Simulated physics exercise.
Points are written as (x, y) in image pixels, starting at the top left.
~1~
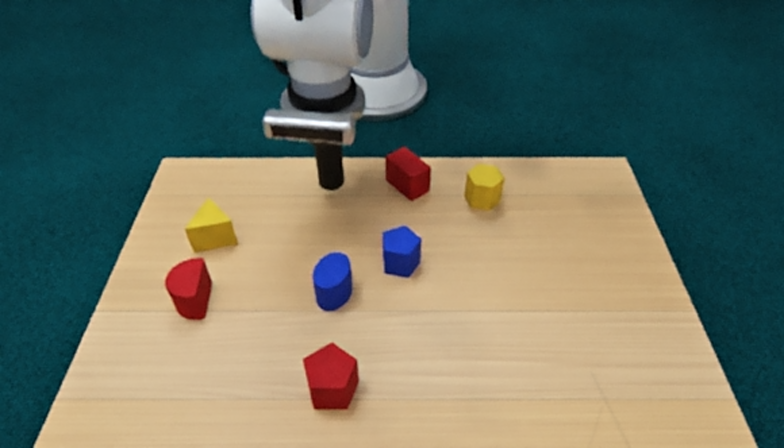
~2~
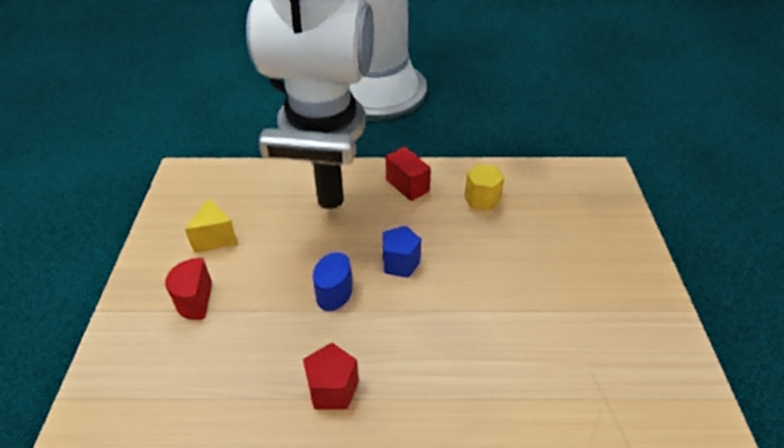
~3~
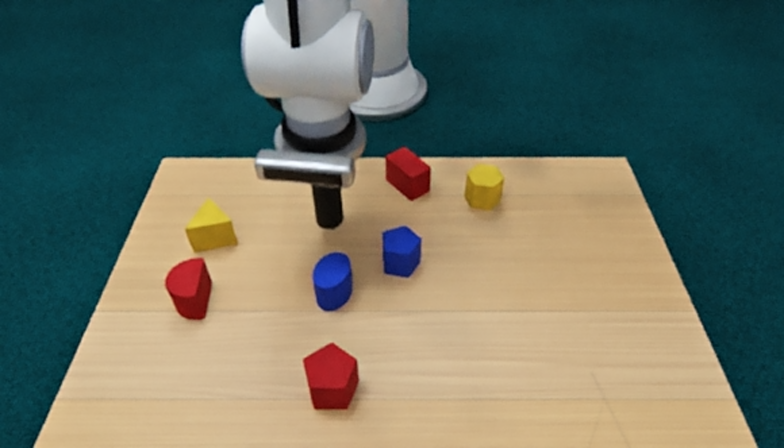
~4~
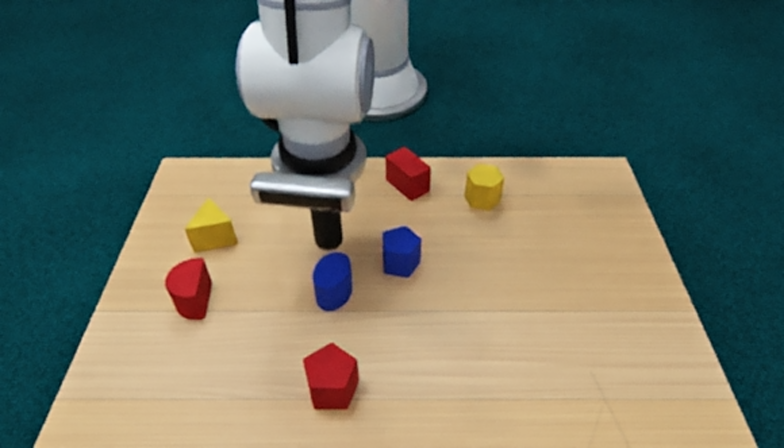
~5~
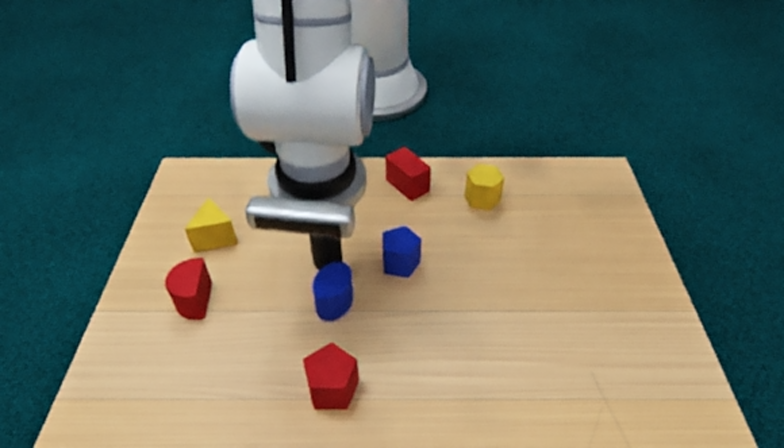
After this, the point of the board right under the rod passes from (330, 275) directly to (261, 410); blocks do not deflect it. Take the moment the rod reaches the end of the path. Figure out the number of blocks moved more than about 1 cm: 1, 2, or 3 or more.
Displaced: One.
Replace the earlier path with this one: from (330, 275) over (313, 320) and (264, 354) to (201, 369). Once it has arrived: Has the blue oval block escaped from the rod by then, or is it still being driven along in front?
Gone from the front.
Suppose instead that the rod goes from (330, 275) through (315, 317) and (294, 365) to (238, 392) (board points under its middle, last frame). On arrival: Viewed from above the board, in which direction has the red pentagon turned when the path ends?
Direction: Clockwise.
What follows on the original path. One third of the way, rod at (306, 302); blue oval block at (332, 313), turned 35° anticlockwise.
Two thirds of the way, rod at (283, 348); blue oval block at (332, 317), turned 45° anticlockwise.
At the end, rod at (257, 399); red pentagon in place; blue oval block at (332, 317), turned 45° anticlockwise.
